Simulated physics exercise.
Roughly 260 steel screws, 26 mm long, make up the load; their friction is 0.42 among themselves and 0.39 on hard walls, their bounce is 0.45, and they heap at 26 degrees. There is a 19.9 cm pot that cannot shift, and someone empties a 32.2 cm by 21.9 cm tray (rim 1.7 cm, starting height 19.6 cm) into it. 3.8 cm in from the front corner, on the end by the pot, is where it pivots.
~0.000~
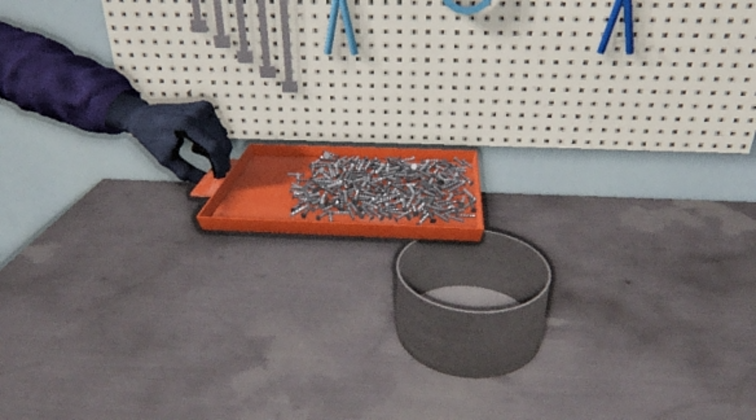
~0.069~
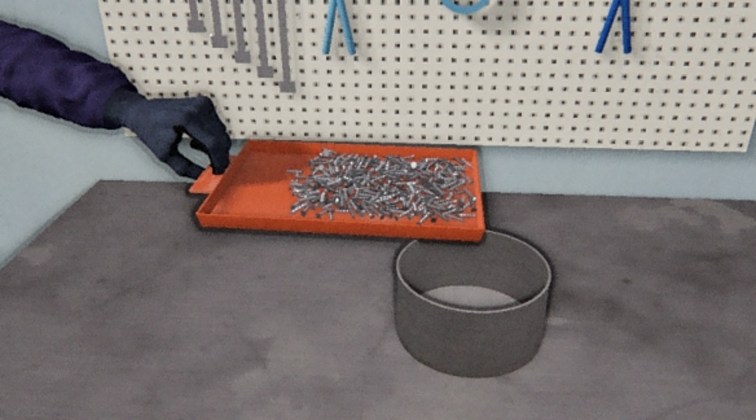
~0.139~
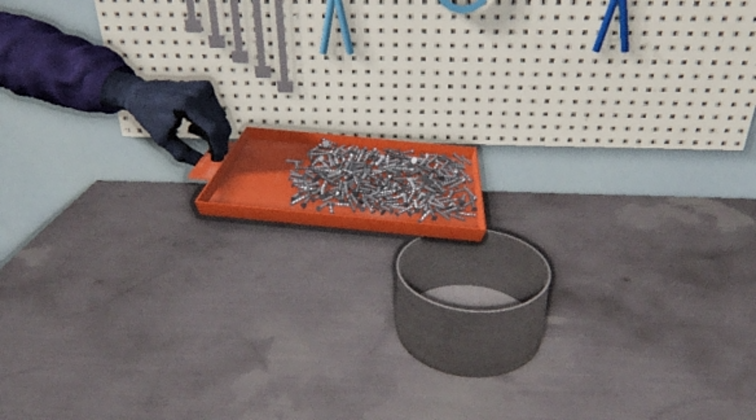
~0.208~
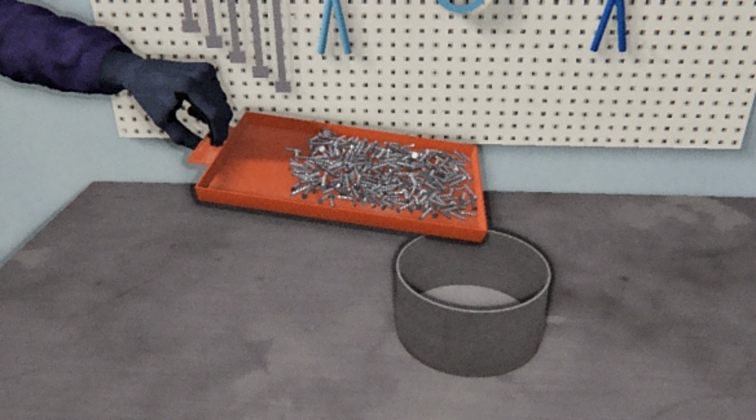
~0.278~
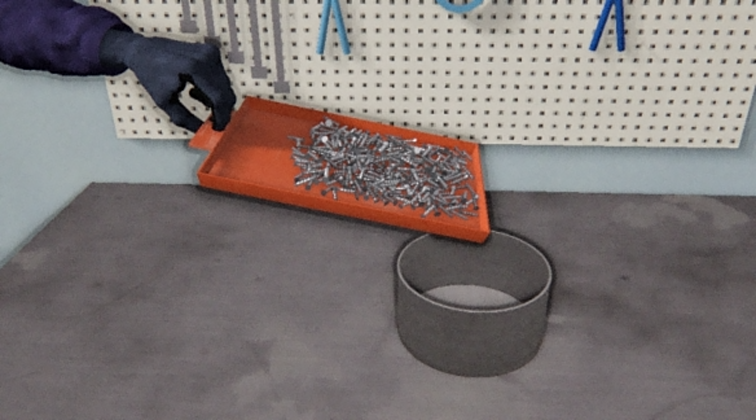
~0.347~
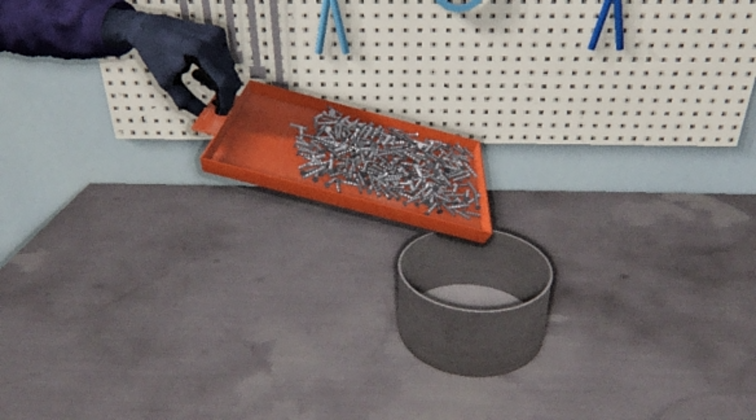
A gloved hand raises the left end of an orange tray of small metal screws.
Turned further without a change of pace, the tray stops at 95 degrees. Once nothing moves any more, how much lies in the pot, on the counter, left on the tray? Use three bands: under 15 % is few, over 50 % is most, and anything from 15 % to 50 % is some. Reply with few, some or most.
Pot: Most, counter: Some, left on the tray: Few.
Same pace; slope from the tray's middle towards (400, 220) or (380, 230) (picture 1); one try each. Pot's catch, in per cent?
Roughly 20 per cent on the first try and 15 per cent on the second.
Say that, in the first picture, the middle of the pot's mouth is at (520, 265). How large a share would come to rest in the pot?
About 80 per cent.
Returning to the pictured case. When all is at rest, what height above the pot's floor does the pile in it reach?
It gets to about 3.0 cm.
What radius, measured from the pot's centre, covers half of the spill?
I'd say close to 16 centimetres.
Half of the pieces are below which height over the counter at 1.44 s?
Roughly 18 cm above the counter.
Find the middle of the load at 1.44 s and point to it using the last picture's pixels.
Approximately (510, 224) in the last picture.
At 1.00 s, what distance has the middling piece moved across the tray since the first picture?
Displacement on the tray: Roughly 10 cm.
Then, at 1.00 s, tilt 53 degrees; the tray holds 95 %, the pot 0 %.
After 1.44 s, tilt 78 degrees; the tray holds 45 %, the pot 25 %.
After 1.96 s, tilt 95 degrees; the tray holds 0 %, the pot 70 %.
In the end, at 2.7 s, pot 70 %, counter 30 %, tray 0 %.
